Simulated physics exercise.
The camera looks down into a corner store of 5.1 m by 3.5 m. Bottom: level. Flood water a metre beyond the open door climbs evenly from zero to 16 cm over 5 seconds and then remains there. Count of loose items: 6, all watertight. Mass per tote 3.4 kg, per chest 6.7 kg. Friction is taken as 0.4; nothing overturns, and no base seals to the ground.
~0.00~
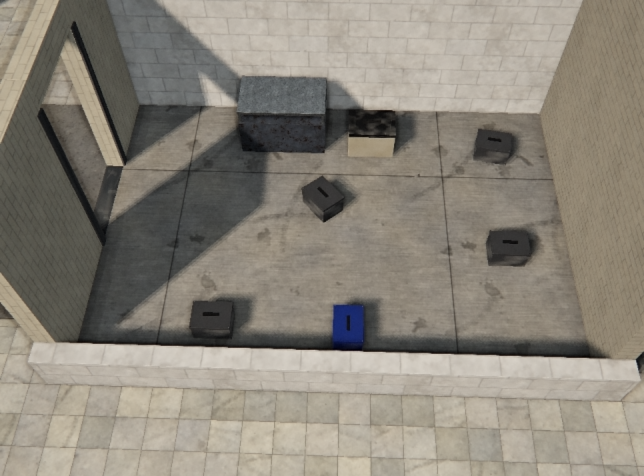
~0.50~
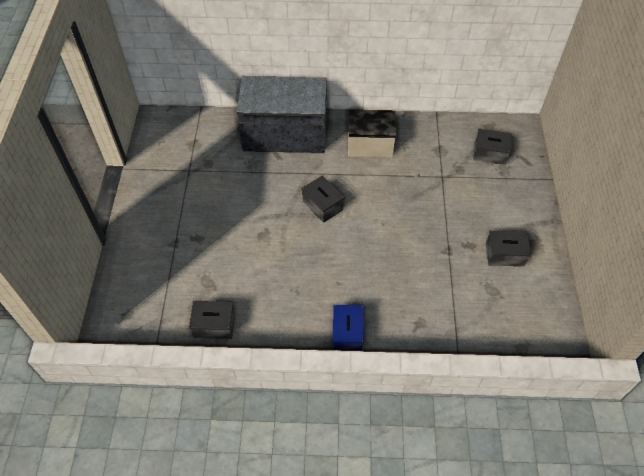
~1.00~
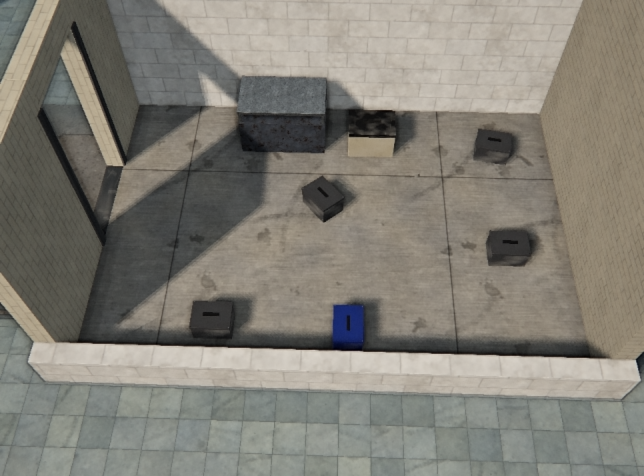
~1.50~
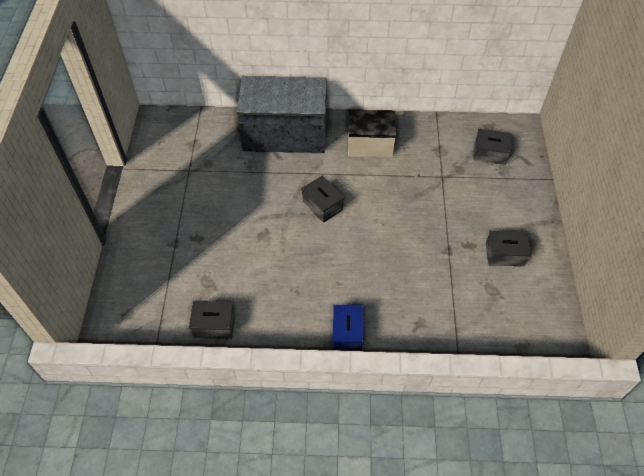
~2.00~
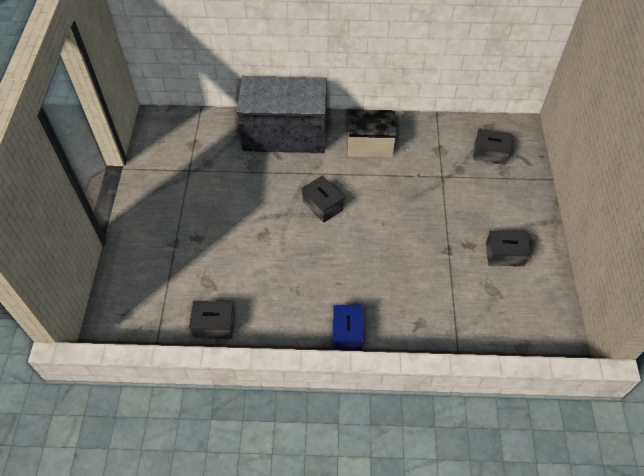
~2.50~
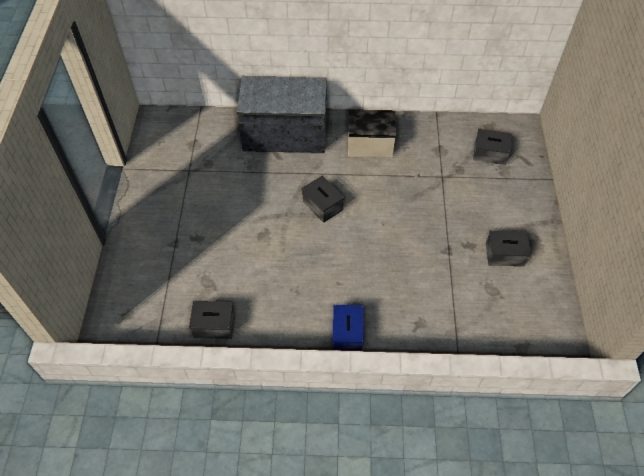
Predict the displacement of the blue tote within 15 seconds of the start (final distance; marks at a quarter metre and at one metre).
Result: A large displacement.
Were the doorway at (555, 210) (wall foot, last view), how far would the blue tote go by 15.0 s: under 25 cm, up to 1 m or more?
In that case the blue tote would have gone a great distance.
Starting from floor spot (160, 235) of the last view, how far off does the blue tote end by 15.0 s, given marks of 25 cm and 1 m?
Here it heads a good way off.
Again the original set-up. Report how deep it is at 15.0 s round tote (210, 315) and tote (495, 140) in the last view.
First roughly 3 cm, second roughly 7 cm.
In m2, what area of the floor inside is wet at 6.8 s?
Roughly 10.5 m2.
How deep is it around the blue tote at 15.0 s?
I'd put it at about 8 cm.
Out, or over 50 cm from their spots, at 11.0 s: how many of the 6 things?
The answer is 2.
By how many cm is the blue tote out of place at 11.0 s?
Shift: About 200 cm.
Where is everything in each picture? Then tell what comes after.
The first picture shows the blue tote at (348, 323), on the bottom; water covers 0.0 m2; 0 of 6 have shifted.
The second picture shows the blue tote at (348, 323) rests on the ground; water covers 0.0 m2; 0 of 6 have shifted.
The third picture shows the blue tote at (348, 323) rests on the ground; 0.0 m2 under water; 0 of 6 have shifted.
The fourth picture shows the blue tote at (348, 323), on the bottom; 0.0 m2 under water; 0 of 6 have shifted.
The fifth picture shows the blue tote at (348, 323) rests on the ground; water covers 0.0 m2; 0 of 6 have shifted.
The sixth picture shows the blue tote at (348, 323), on the bottom; 0.0 m2 under water; 0 of 6 have shifted.
After 3.5 s the blue tote is near (348, 323), 0.0 m from its start, aground; 0 afloat.
After 6.8 s the blue tote is near (352, 326), 0.0 m from its start, aground; 0 afloat.
After 11.0 s the blue tote is near (549, 332), 1.9 m from its start, afloat; 5 afloat.
After 15.0 s the blue tote is near (573, 331), 2.2 m from its start, afloat; 5 afloat.
